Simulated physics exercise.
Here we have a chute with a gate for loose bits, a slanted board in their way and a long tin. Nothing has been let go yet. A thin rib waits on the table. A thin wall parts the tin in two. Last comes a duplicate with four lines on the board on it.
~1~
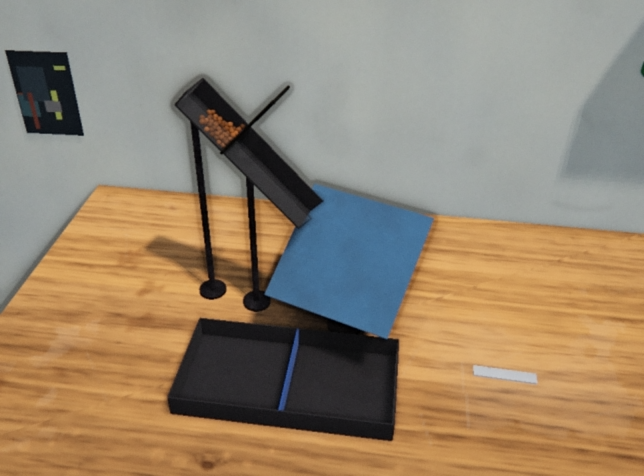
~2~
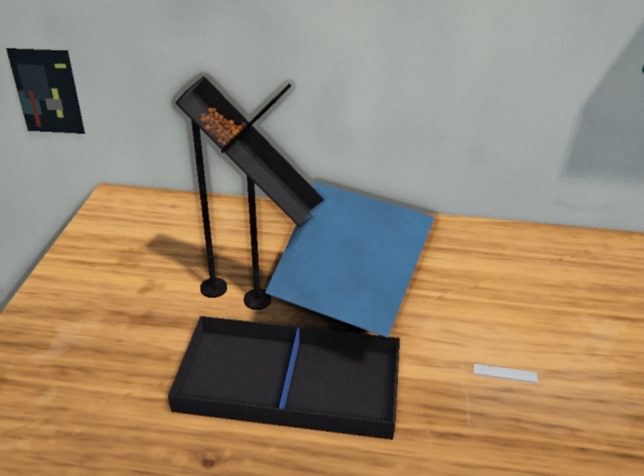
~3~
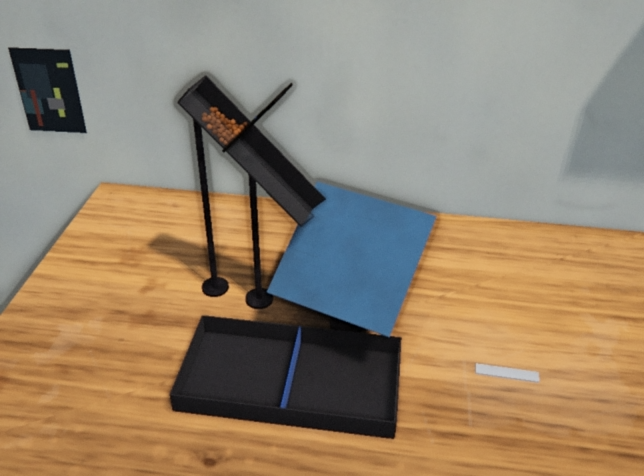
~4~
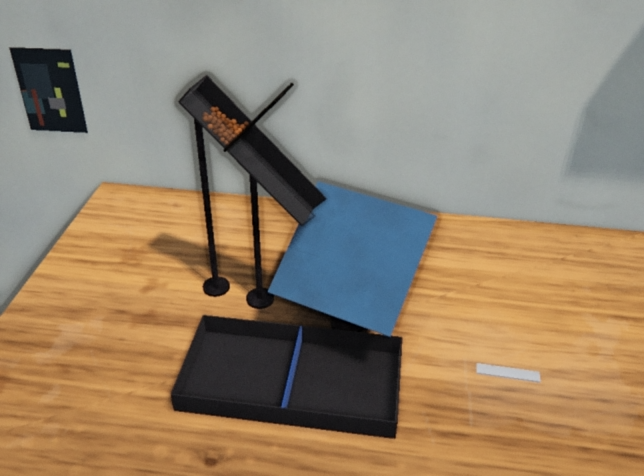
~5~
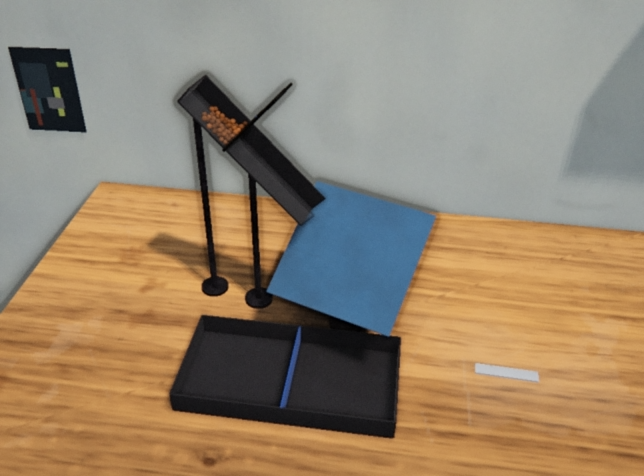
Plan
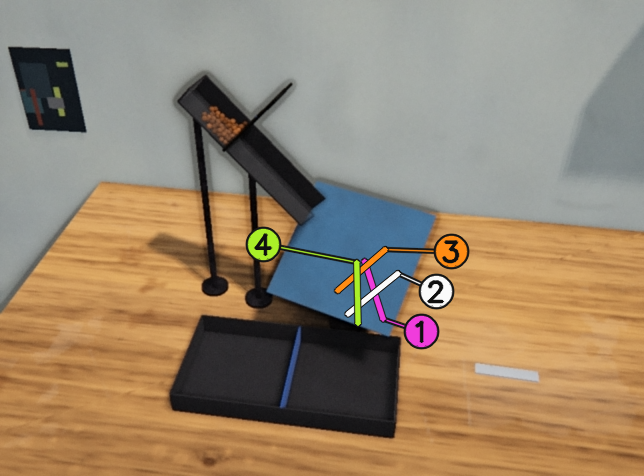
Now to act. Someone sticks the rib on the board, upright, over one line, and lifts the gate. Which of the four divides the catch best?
Go for 3.
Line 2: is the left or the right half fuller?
Right.
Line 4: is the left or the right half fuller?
More lands on the right.
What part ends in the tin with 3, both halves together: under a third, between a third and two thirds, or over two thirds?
It is over two thirds.
On the marked copy, line 1 from (364, 261) to (383, 319); line 2 from (397, 273) to (347, 313); line 3 from (385, 249) to (337, 290); line 4 from (356, 262) to (358, 323).
For line 1, of what is caught, a stray few in the left half, nearly all in the right.
For line 2, of what is caught, a stray few in the left half, nearly all in the right.
For line 3, of what is caught, about half in the left half, about half in the right.
For line 4, of what is caught, a stray few in the left half, nearly all in the right.
